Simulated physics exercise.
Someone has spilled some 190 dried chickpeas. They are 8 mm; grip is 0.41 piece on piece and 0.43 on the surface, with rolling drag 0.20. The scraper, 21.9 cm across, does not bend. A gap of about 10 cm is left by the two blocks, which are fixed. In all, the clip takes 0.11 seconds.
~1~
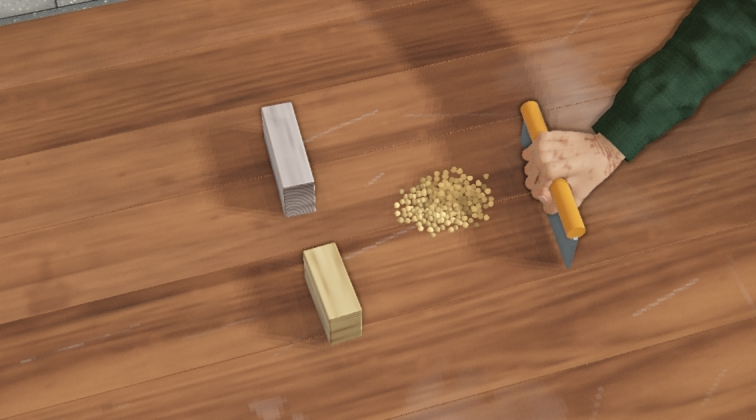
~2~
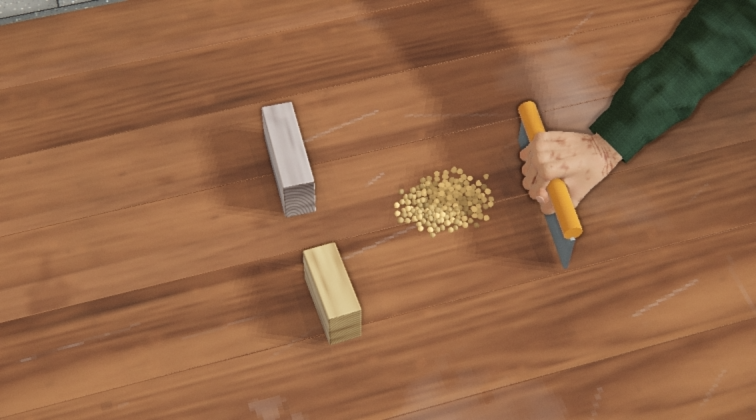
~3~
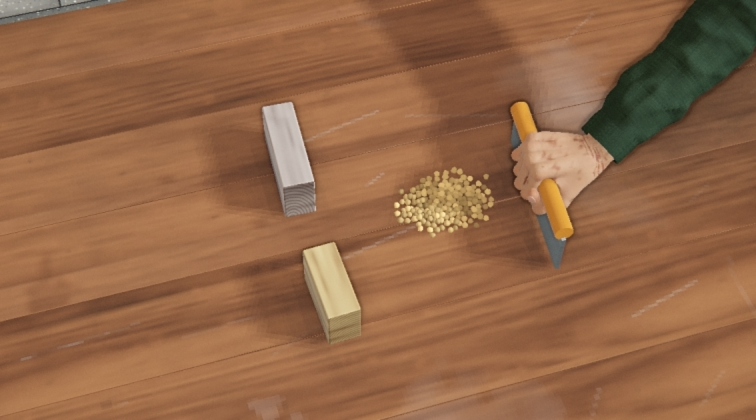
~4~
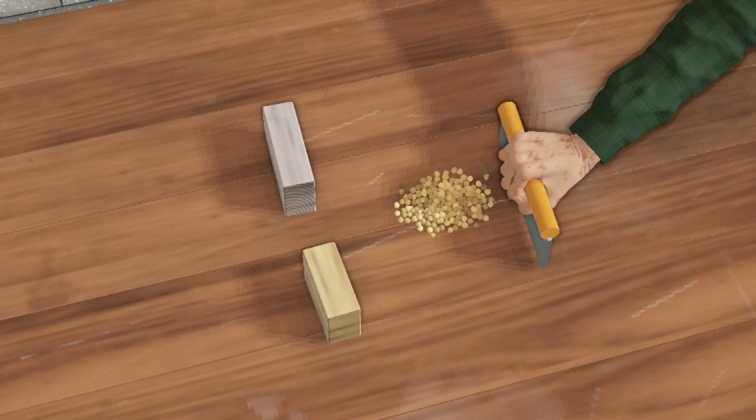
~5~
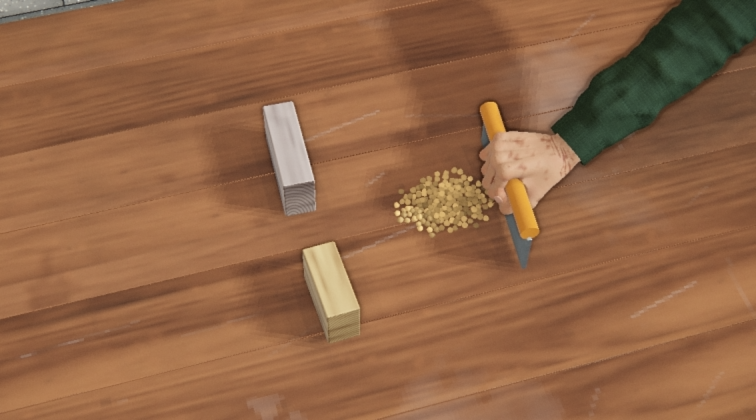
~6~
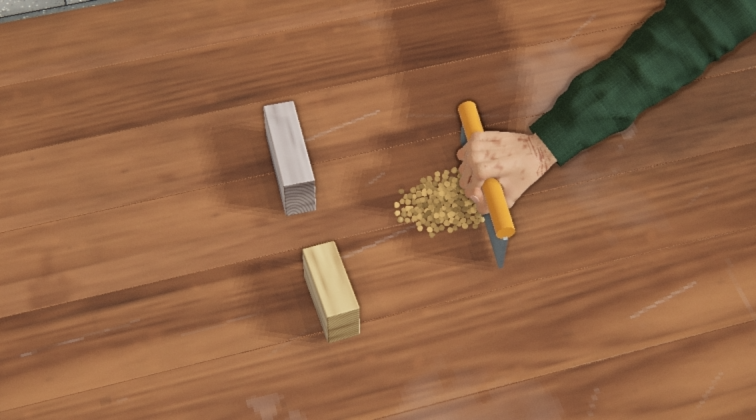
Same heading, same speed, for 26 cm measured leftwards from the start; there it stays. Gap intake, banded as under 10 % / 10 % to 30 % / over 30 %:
Over 30 %.
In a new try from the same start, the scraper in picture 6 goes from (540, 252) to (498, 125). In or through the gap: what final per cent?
Through the gap: 35 per cent.
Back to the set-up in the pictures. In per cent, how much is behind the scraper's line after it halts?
Around 5 percent.
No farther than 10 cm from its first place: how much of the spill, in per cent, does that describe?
Roughly 0 %.
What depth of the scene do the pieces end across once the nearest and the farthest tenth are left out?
It works out at some 22 centimetres.
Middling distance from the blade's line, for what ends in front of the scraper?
Distance: Approx. 3 cm.
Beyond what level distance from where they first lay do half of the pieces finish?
20 cm.
Then, 0.14 s after the last picture, scraper 26 cm from its start, spill 24 cm wide; held up before the blocks 100 %.
Then, 0.27 s after the last picture, scraper 27 cm from its start, spill 30 cm wide; in or through the gap 40 %, round the far block 5 %, held up before the blocks 55 %.
Then, 0.39 s after the last picture, scraper 27 cm from its start, spill 31 cm wide; in or through the gap 40 %, round the near block 5 %, round the far block 5 %, held up before the blocks 55 %.
In the end, in or through the gap 40 %, round the near block 5 %, round the far block 5 %, held up before the blocks 55 %.
